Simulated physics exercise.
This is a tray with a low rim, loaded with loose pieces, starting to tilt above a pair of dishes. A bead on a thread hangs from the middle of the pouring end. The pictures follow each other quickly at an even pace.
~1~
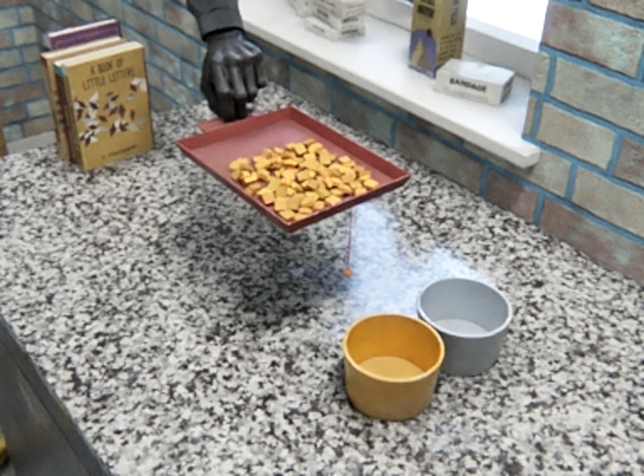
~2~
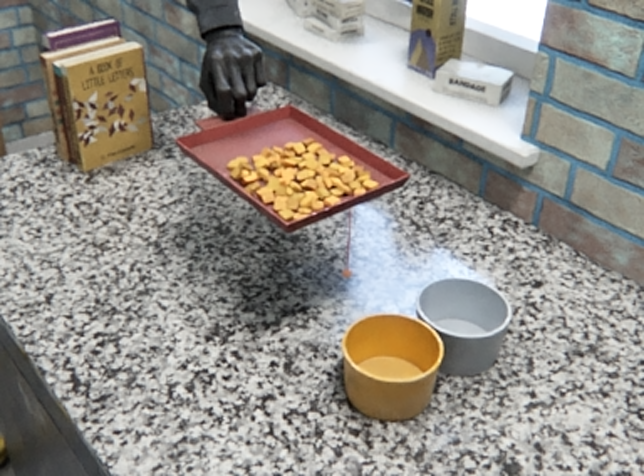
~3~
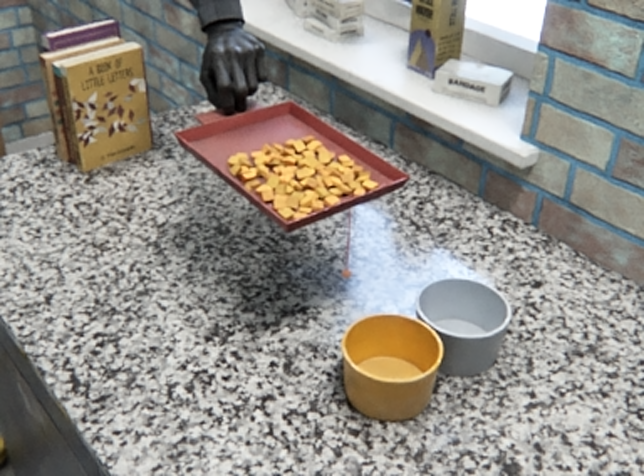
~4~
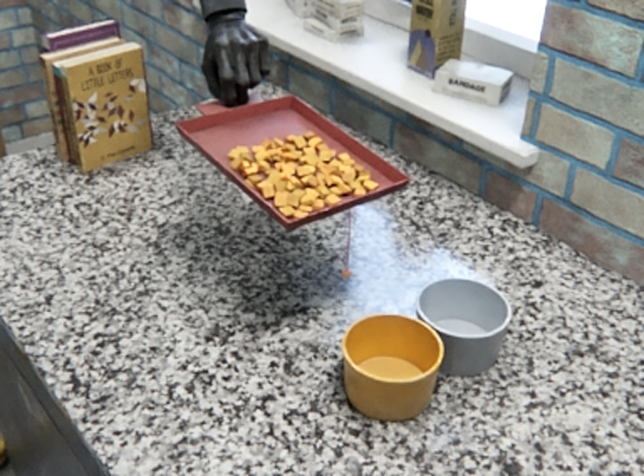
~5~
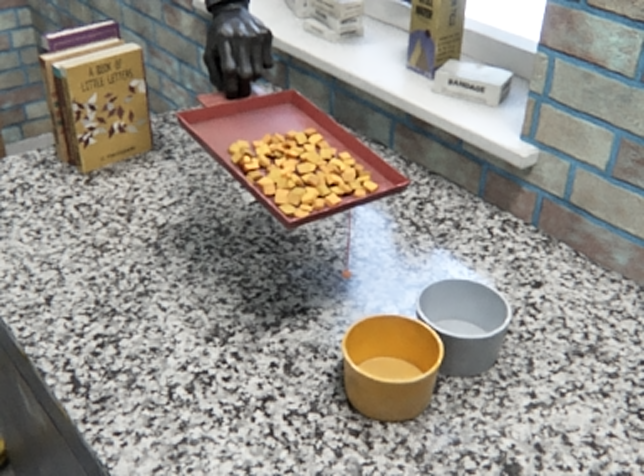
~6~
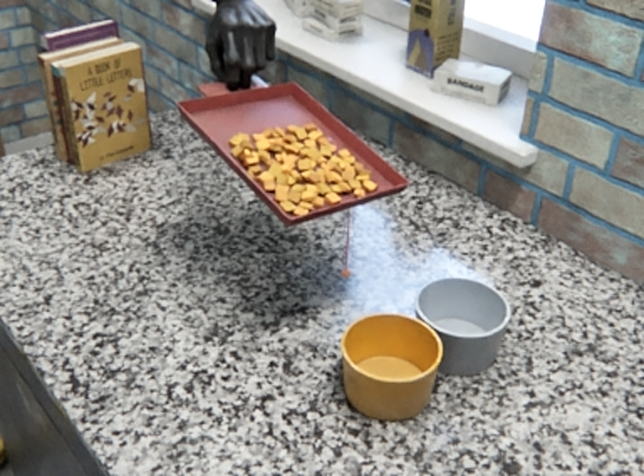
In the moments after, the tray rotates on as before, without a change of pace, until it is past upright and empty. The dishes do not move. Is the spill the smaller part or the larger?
The two hold under half of the load.
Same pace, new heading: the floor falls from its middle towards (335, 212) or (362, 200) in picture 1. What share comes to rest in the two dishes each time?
About 0 and 10 per cent.
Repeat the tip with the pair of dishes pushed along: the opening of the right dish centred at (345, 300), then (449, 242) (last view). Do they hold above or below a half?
In turn: The smaller part; over half.
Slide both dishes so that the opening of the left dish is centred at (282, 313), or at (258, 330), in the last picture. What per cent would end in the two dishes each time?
About 40 and 0 per cent.
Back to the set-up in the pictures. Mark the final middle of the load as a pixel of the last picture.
Around (401, 309).
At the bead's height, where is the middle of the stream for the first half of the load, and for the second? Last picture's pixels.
The first part at (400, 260); the rest at (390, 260).
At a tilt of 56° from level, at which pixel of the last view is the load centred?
At about (351, 165).
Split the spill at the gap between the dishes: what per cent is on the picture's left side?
Some 80 per cent.
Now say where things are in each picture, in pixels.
Corners of the pouring end near (289, 220) and (404, 174), level; middle of the load near (304, 177), cereal squares; left dish near (425, 391); right dish near (496, 347); bead on its thread near (348, 273), in the first picture.
Corners of the pouring end near (288, 220) and (404, 174), level; middle of the load near (303, 176), in the second picture.
Corners of the pouring end near (289, 219) and (404, 176), tipped barely, lowest at the right corner; middle of the load near (303, 175), in the third picture.
Corners of the pouring end near (290, 218) and (404, 178), tipped a little, lowest at the right corner; middle of the load near (304, 172), in the fourth picture.
Corners of the pouring end near (291, 217) and (404, 180), tipped a little, lowest at the right corner; middle of the load near (304, 170), in the fifth picture.
Corners of the pouring end near (291, 215) and (404, 181), tipped a little, lowest at the right corner; middle of the load near (304, 166); left dish near (424, 391); right dish near (494, 347), in the sixth picture.
Shortly afterwards, tray tipped steeply; the whole lot on the tray.
Next, tray tipped right over; a little on the tray; only a few in the right dish; near two thirds outside both; a little in the air.
Some moments later, tray tipped past a quarter turn; only a few in the right dish; all but a few outside both.
In the end, tray tipped past a quarter turn; none at all in the left dish; only a few in the right dish; all but a few outside both.
